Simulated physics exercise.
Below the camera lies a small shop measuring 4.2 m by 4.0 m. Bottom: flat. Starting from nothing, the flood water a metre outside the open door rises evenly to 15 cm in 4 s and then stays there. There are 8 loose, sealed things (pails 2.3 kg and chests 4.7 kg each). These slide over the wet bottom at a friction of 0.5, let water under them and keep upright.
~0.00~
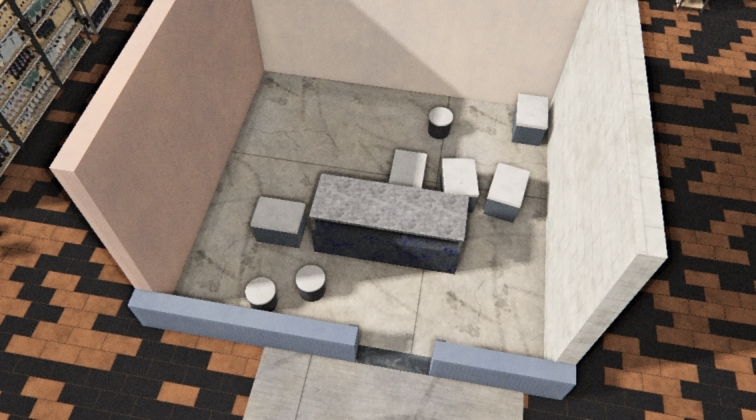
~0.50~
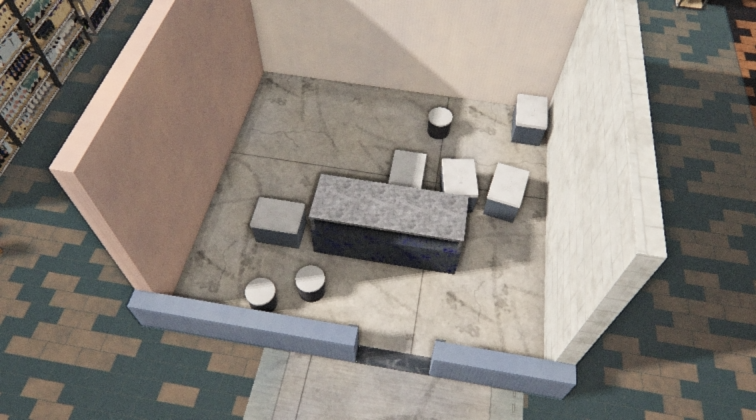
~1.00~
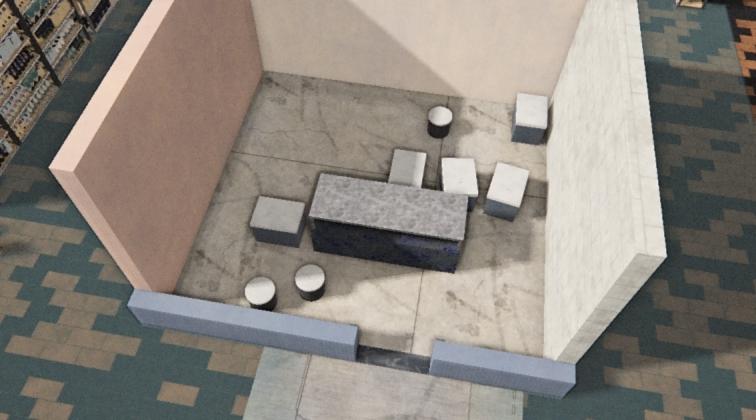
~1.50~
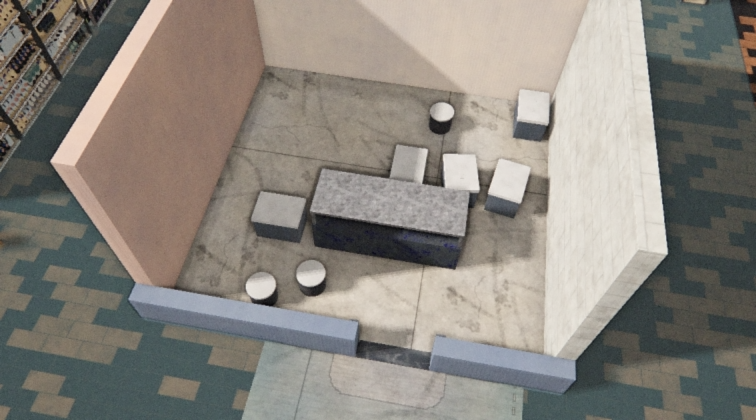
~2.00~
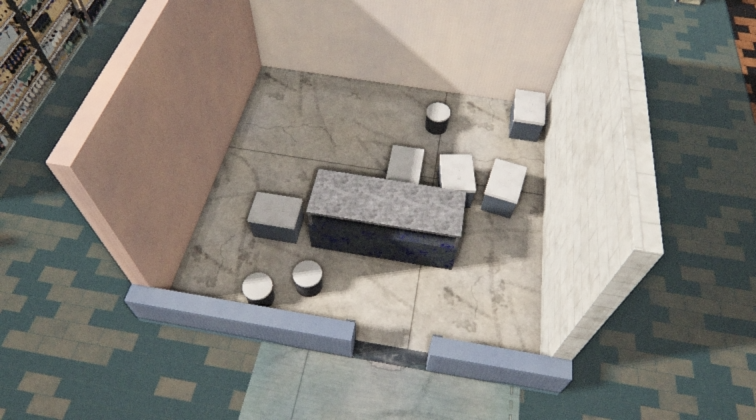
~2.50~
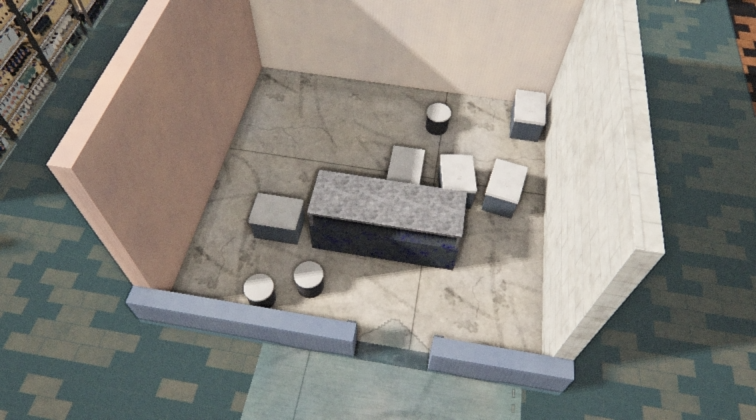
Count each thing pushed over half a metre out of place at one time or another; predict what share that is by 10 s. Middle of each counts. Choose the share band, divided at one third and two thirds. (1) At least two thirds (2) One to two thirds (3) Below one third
Below one third (3).
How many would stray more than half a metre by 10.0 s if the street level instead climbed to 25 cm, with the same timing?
Count: 4.
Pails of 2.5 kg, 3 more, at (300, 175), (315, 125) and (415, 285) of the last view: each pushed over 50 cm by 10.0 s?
In order: Below the mark, below the mark, above the mark.
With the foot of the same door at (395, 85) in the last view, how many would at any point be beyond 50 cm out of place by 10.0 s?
In that case the number is 4.
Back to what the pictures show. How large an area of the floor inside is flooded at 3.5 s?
That flooded area is roughly 1.5 m2.
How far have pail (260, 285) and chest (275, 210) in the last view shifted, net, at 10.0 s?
Respectively 60 and 10 centimetres.
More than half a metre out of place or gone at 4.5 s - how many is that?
By then 0.
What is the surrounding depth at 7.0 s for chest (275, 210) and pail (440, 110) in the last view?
Some 1 cm at the first, some 0 cm at the second.
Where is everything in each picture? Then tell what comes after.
In the first picture, a pail at (260, 290), on the bottom; a chest at (460, 176), on the bottom; water covers 0.0 m2; 0 of 8 have shifted.
In the second picture, a pail at (260, 291) rests on the ground; a chest at (460, 176) rests on the ground; 0.0 m2 under water; 0 of 8 have shifted.
In the third picture, a pail at (260, 290), on the bottom; a chest at (460, 176), on the bottom; 0.0 m2 under water; 0 of 8 have shifted.
In the fourth picture, a pail at (261, 285) rests on the ground; a chest at (461, 172) rests on the ground; water covers 0.0 m2; 0 of 8 have shifted.
In the fifth picture, a pail at (257, 286) rests on the ground; a chest at (458, 172), on the bottom; water covers 0.0 m2; 0 of 8 have shifted.
In the sixth picture, a pail at (259, 287) rests on the ground; a chest at (458, 172), on the bottom; 0.1 m2 under water; 0 of 8 have shifted.
After 3.5 s 0 of 8 are over 50 cm from their spots; 0 afloat.
After 4.5 s 0 of 8 are over 50 cm from their spots; 0 afloat.
After 7.0 s 0 of 8 are over 50 cm from their spots; 2 afloat.
After 10.0 s 2 of 8 are over 50 cm from their spots, and 2 have been at some point; 3 afloat.
